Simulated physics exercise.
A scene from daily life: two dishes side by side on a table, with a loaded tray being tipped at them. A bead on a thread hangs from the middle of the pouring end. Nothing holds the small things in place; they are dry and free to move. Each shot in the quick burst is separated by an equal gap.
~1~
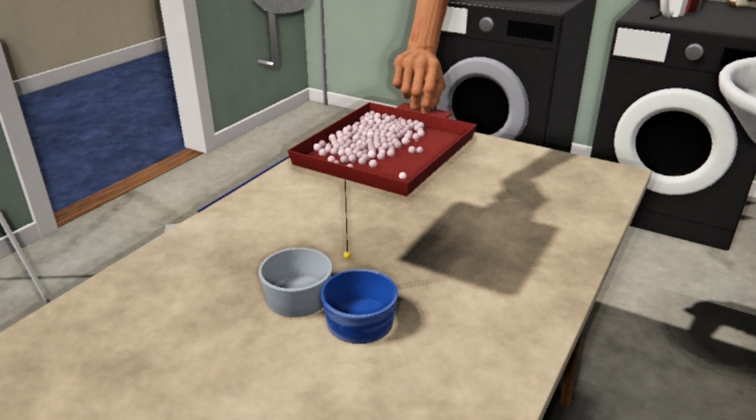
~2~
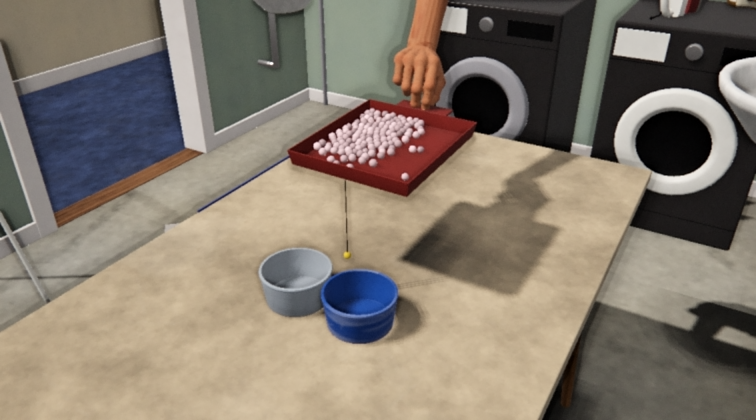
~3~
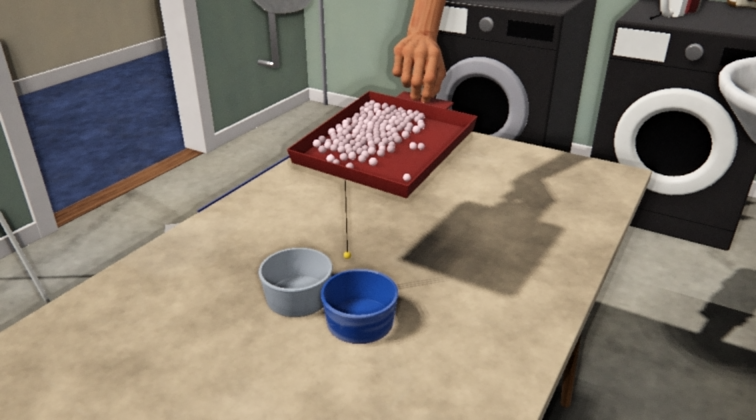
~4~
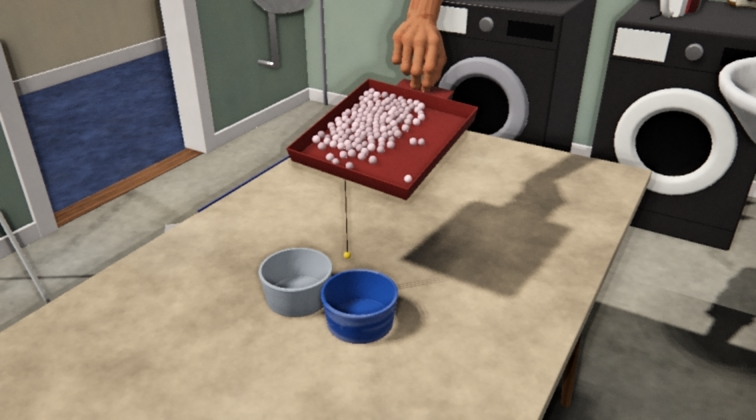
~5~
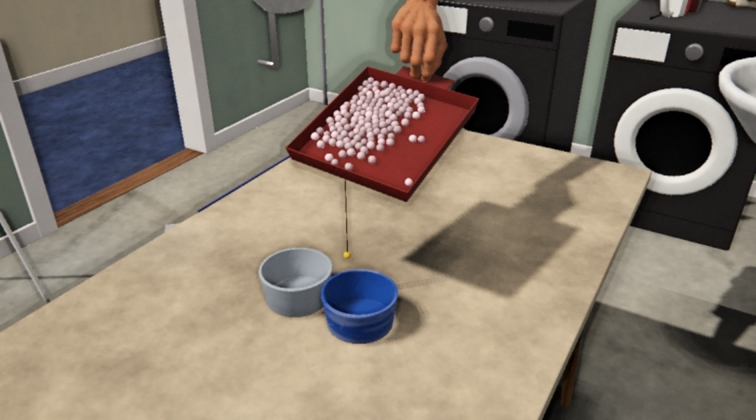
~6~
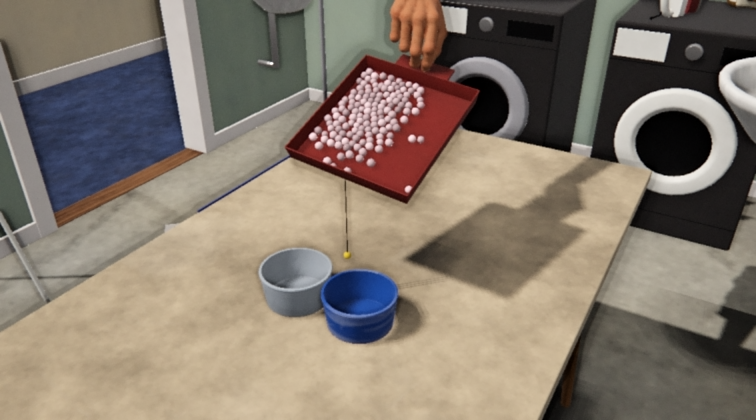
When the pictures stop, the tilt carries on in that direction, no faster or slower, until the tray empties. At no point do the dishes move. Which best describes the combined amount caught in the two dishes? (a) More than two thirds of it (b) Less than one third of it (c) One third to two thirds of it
The answer is c.
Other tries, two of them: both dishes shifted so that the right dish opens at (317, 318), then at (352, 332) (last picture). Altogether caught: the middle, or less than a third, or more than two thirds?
Initially under a third, afterwards under a third.
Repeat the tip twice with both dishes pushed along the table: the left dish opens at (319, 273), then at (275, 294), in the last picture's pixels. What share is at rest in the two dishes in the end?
Around 90 and around 0 per cent, in that order.
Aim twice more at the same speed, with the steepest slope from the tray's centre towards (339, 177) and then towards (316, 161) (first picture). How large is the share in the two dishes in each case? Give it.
Shares, approx.: 90 %, then 40 %.
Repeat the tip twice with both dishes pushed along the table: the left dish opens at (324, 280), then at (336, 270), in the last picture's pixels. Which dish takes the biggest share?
First placement: The rightmost one; second placement: The rightmost one.
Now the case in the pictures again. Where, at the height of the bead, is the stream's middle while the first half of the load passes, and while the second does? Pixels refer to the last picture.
It goes through near (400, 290) first, then near (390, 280).
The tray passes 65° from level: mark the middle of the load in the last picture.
Its middle sits at about pixel (378, 179).
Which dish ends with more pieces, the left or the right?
That is the right dish.
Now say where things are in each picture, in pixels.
The first picture shows corners of the pouring end near (291, 150) and (407, 181), level; middle of the load near (376, 137), sugar pearls; left dish near (275, 299); right dish near (340, 325); bead on its thread near (348, 255).
The second picture shows corners of the pouring end near (291, 150) and (407, 182), level; middle of the load near (376, 136).
The third picture shows corners of the pouring end near (291, 149) and (407, 184), tipped barely, lowest at the right corner; middle of the load near (376, 131).
The fourth picture shows corners of the pouring end near (290, 148) and (406, 187), tipped a little, lowest at the right corner; middle of the load near (376, 124).
The fifth picture shows corners of the pouring end near (289, 147) and (406, 190), tipped clearly, lowest at the right corner; middle of the load near (375, 118), only a few on the move.
The sixth picture shows corners of the pouring end near (289, 146) and (406, 193), tipped clearly, lowest at the right corner; middle of the load near (374, 115), the whole lot on the move; left dish near (275, 299); right dish near (340, 325).
Shortly afterwards, tray tipped steeply; the bulk on the tray; only a few outside both; a little in the air.
Next, tray tipped past a quarter turn; near a third on the tray; near a quarter in the right dish; near a quarter outside both; near a quarter in the air.
Some moments later, tray tipped past a quarter turn; near half in the right dish; near half outside both.
In the end, tray tipped past a quarter turn; near half in the right dish; none at all in the left dish; near half outside both.
